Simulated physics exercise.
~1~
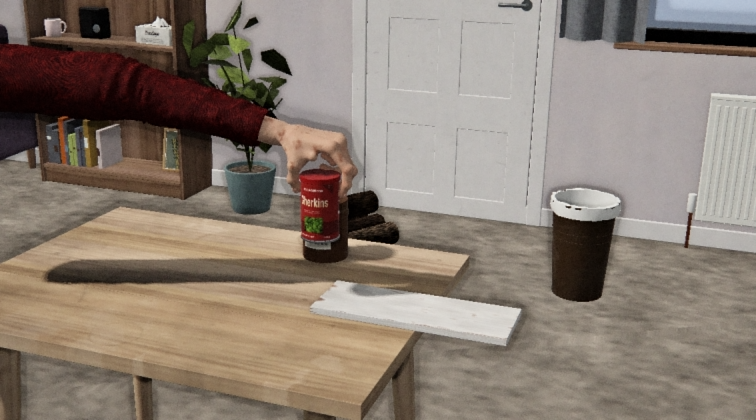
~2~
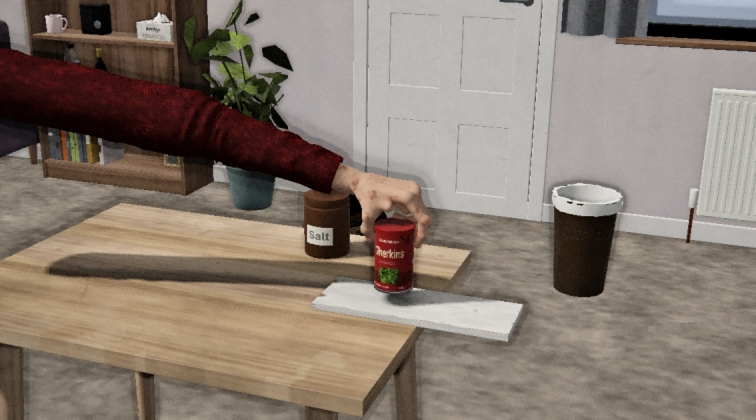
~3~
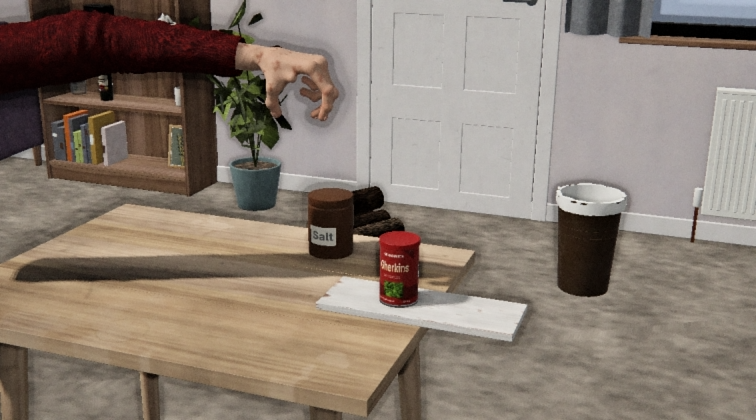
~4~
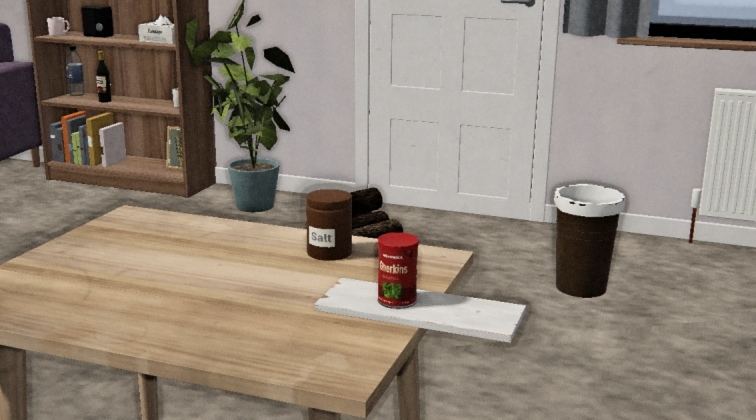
A hand in a dark red knitted sleeve reaches in from the left over a wooden table in a living room, seen from slightly above by a gently swaying camera. It holds a red tin labelled gherkins in front of a brown salt jar, near a white plank that juts past the table's right edge. The hand carries the tin right and slightly toward the viewer, then lowers it upright onto the plank. It lets go and draws back to the left, out of view. The tin stays standing, the plank keeps its balance, and the jar remains in place.
